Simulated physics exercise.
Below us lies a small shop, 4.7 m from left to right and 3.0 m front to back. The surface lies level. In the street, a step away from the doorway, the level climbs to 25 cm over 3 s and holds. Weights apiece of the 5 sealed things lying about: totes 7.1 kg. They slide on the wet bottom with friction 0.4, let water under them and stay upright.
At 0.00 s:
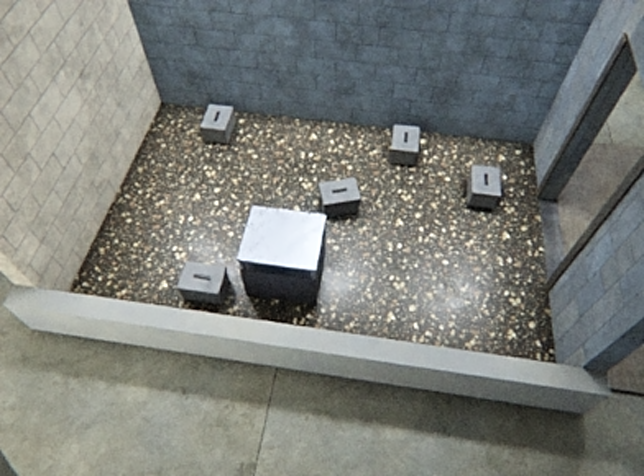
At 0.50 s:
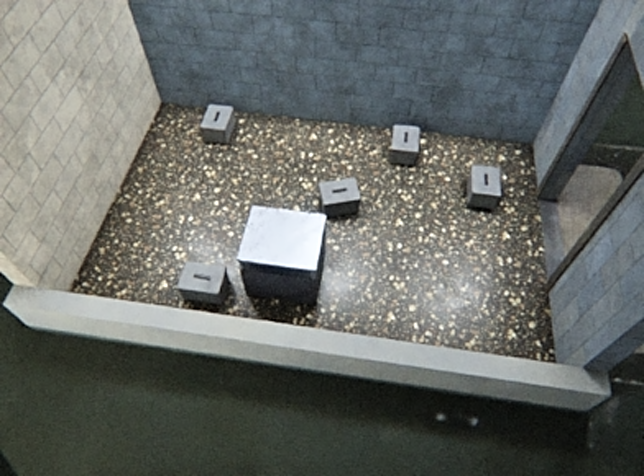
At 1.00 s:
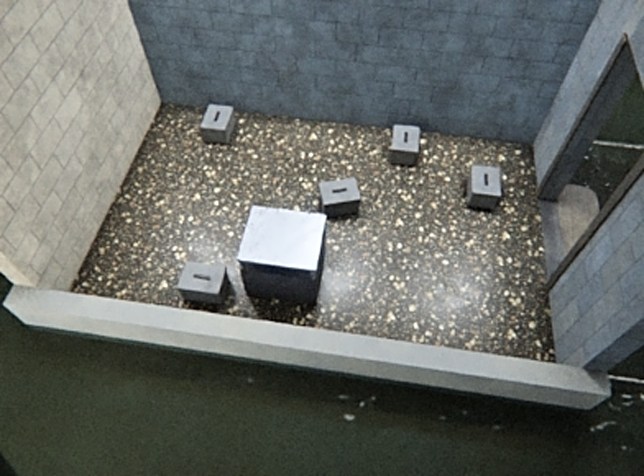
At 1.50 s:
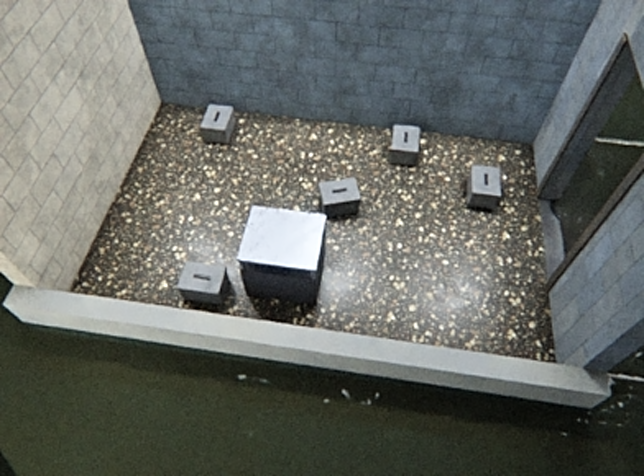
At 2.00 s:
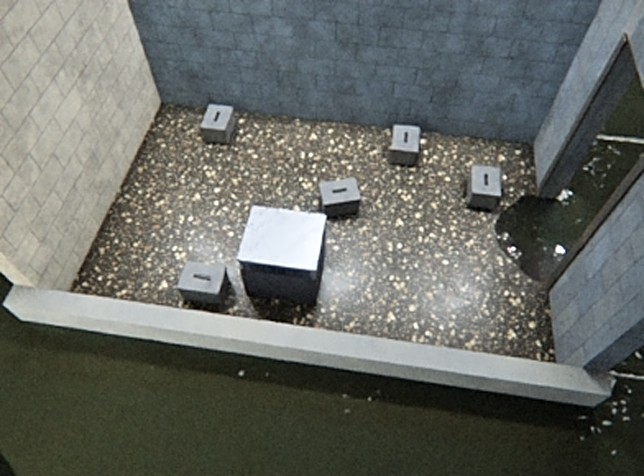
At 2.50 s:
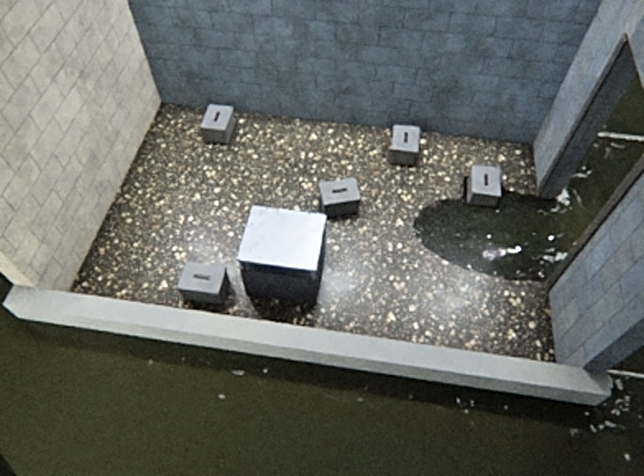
Dark, murky water spreads over the bare grey ground outside a small shop seen from above, with blue-grey block walls, a paler left wall and a speckled brown floor. Five small grey slotted boxes sit scattered around a larger pale-topped block. With the camera still, the water, flecked with white, enters through the right-hand doorway and spreads leftward around the nearest box, while the boxes stay put.
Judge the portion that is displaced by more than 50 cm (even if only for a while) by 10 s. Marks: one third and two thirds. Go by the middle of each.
That comes to two thirds or more.
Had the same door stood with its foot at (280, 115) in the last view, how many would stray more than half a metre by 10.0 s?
In that case 4 of them.
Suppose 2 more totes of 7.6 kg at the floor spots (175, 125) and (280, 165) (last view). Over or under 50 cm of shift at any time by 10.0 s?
In that order: Short of it, more.
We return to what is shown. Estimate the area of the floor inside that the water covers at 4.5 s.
Some 9.5 m2.
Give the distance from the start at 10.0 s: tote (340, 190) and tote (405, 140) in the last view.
In turn: 200 cm, 300 cm.
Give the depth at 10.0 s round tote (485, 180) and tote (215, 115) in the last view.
Roughly 15 and 17 cm.
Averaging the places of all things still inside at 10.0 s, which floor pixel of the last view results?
Around (178, 197).
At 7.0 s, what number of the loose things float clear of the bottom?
4 of them.
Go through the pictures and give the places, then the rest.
In the first frame, a tote at (486, 180) rests on the ground; a tote at (406, 138) rests on the ground; 0.0 m2 under water; 0 of 5 have shifted.
In the second frame, a tote at (486, 180) rests on the ground; a tote at (406, 138), on the bottom; water covers 0.0 m2; 0 of 5 have shifted.
In the third frame, a tote at (486, 180) rests on the ground; a tote at (406, 138), on the bottom; 0.0 m2 under water; 0 of 5 have shifted.
In the fourth frame, a tote at (486, 180) rests on the ground; a tote at (406, 138) rests on the ground; water covers 0.0 m2; 0 of 5 have shifted.
In the fifth frame, a tote at (486, 180), on the bottom; a tote at (406, 138) rests on the ground; 0.3 m2 under water; 0 of 5 have shifted.
In the sixth frame, a tote at (486, 180), on the bottom; a tote at (406, 138) rests on the ground; water covers 1.1 m2; 0 of 5 have shifted.
After 3.5 s 1 of 5 are over 50 cm from their spots; 0 afloat.
After 4.5 s 2 of 5 are over 50 cm from their spots; 1 afloat.
After 7.0 s 4 of 5 are over 50 cm from their spots; 4 afloat.
After 10.0 s 5 of 5 are over 50 cm from their spots, and 5 have been at some point; 5 afloat.
